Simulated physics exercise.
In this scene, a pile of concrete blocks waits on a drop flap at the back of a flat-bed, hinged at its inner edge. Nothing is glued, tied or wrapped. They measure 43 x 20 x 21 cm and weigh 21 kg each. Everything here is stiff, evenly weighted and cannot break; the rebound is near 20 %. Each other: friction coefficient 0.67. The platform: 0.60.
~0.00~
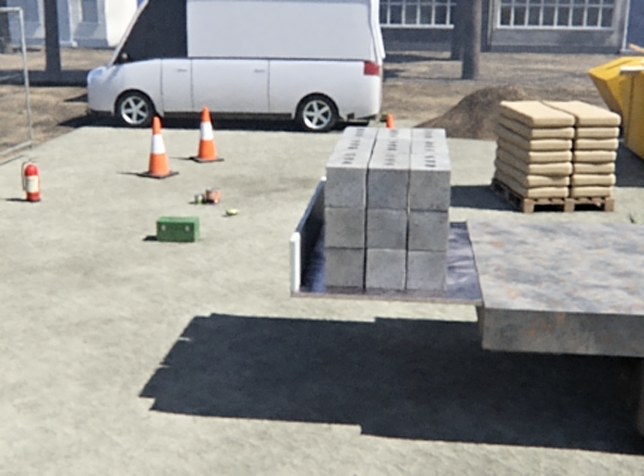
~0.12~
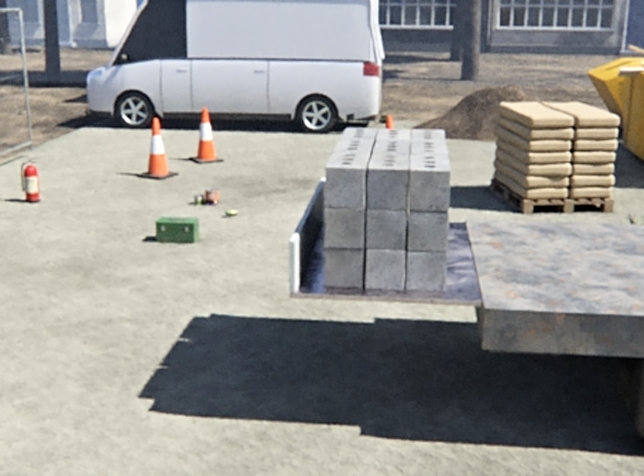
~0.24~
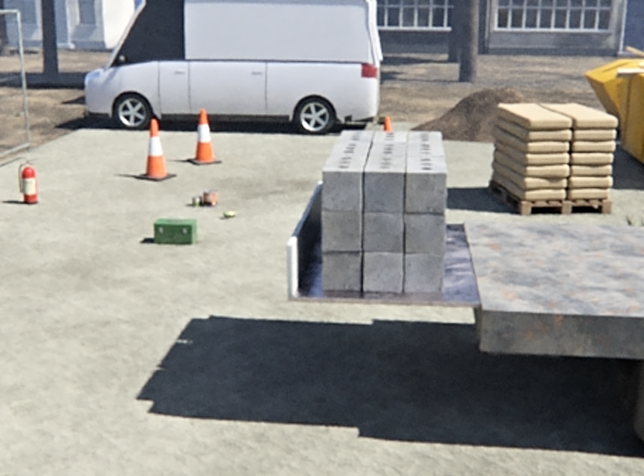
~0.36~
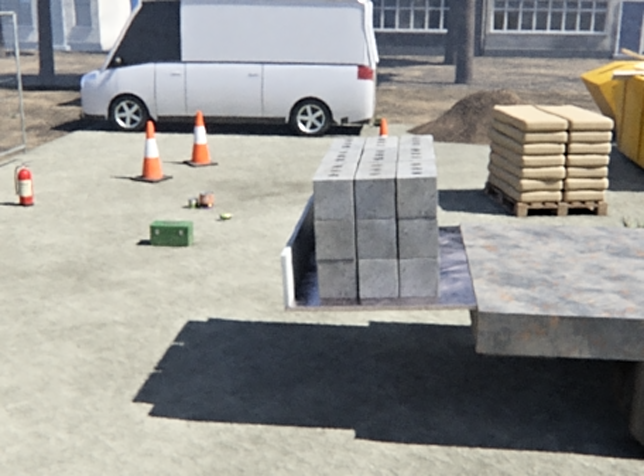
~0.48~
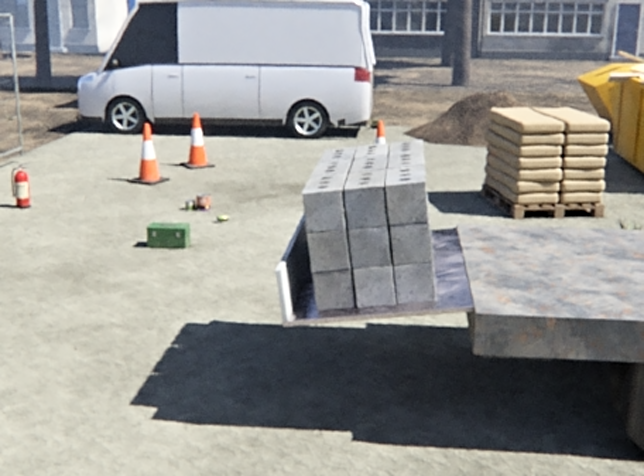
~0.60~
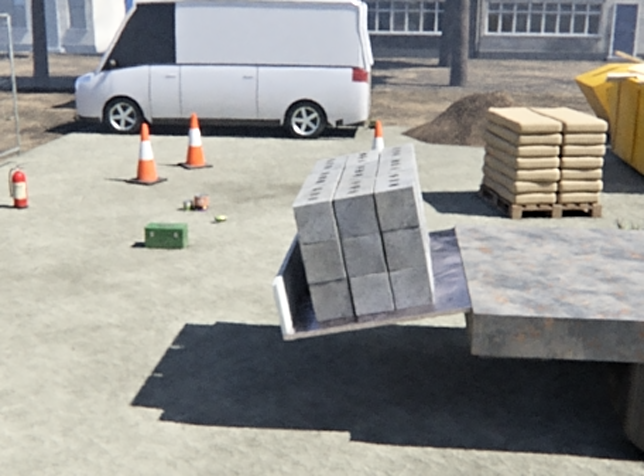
The clip shows a stack of grey concrete blocks on a drop flap beside a flat-bed, with a white van and traffic cones behind; the flap starts level, then slopes gradually down to the left, the blocks leaning with it.
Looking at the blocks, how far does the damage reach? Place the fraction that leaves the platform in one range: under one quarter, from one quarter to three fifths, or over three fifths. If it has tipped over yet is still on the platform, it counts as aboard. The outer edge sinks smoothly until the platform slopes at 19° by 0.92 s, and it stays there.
The fraction is under one quarter.
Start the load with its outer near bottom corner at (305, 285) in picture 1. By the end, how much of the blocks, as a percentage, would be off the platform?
Share at the end: 10 per cent.
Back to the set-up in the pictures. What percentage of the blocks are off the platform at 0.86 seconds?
0 per cent.
Around 0.86 s, slope 19°; none of the 30 blocks off the platform, 2 disturbed.
Around 1.40 s, slope 19°; 3 of the 30 blocks off the platform.
Finally (2.3 s), slope 19°; 3 of the 30 blocks off the platform. That is 10 per cent.
